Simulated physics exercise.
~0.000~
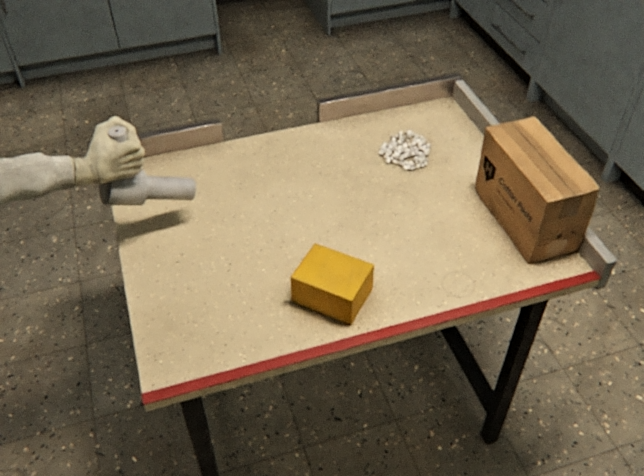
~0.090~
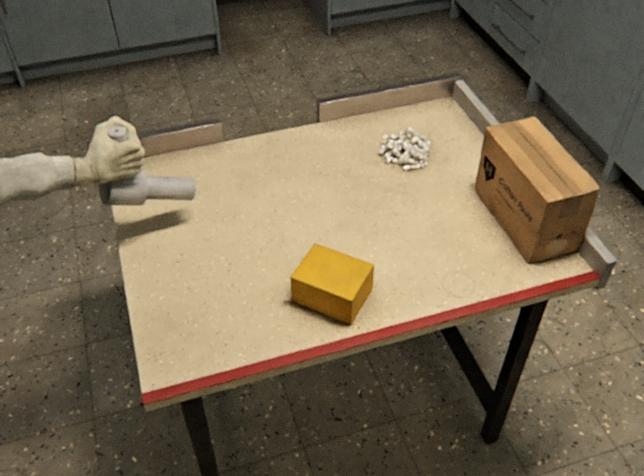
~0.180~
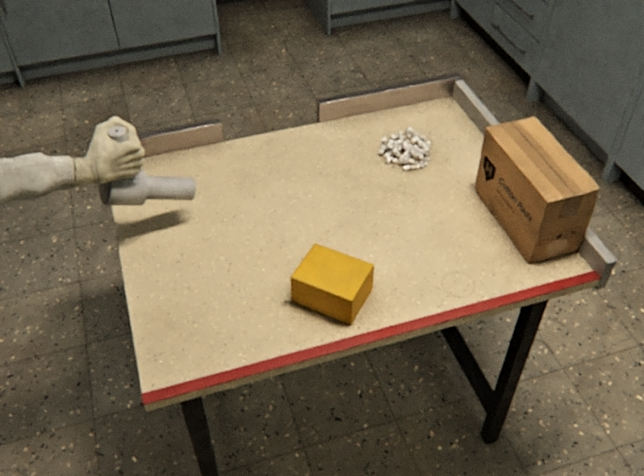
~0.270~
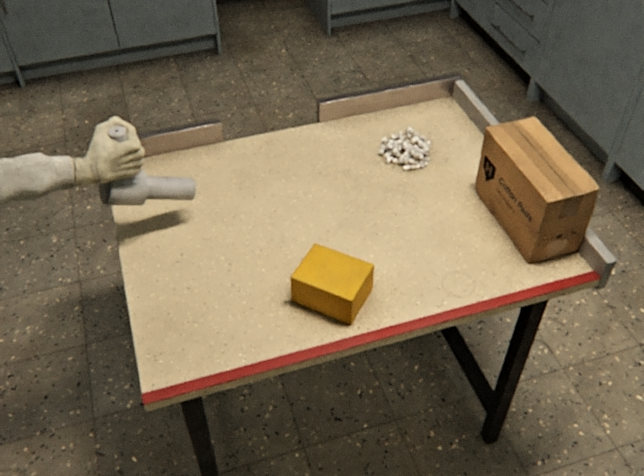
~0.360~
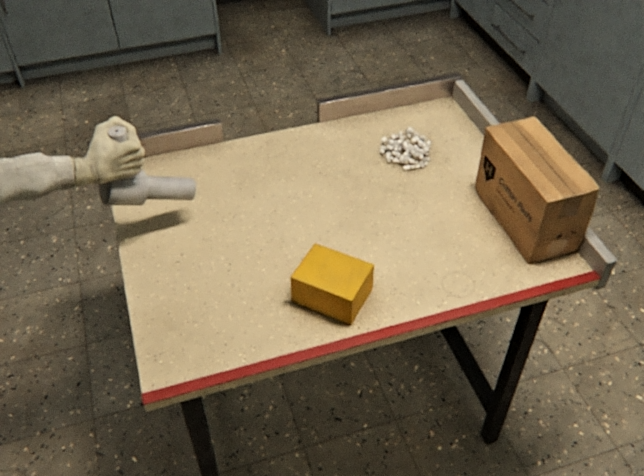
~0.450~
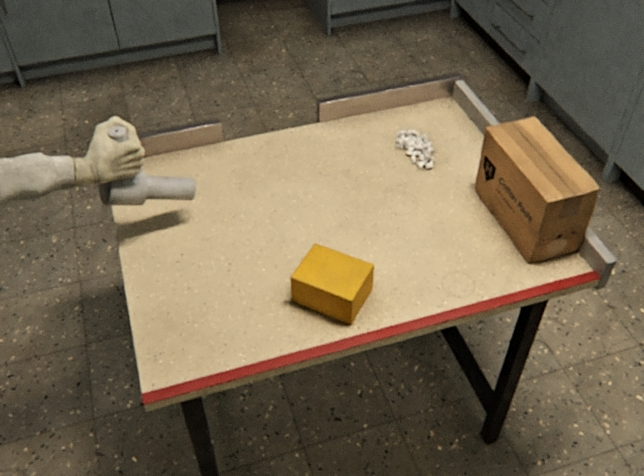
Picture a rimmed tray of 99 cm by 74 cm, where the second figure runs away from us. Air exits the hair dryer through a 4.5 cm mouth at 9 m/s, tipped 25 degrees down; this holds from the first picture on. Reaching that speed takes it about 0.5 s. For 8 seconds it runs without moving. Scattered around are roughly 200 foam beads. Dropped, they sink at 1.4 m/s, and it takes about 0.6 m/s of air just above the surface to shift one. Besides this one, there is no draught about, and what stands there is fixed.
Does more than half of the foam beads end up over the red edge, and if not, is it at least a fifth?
No, not even a fifth does.
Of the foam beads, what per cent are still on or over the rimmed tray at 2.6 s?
About 100 per cent remain.
After 1.6 s, 0 % are over the red edge; the middle of those still in play is near (475, 121); 4 % have settled or left.
After 2.6 s, 0 % are over the red edge; the middle of those still in play is near (473, 119); 6 % have settled or left.
After 4.4 s, 0 % are over the red edge; the middle of those still in play is near (469, 115); 9 % have settled or left.
After 8.0 s, at the end, 0 % are over the red edge; the middle of those still in play is near (467, 109).
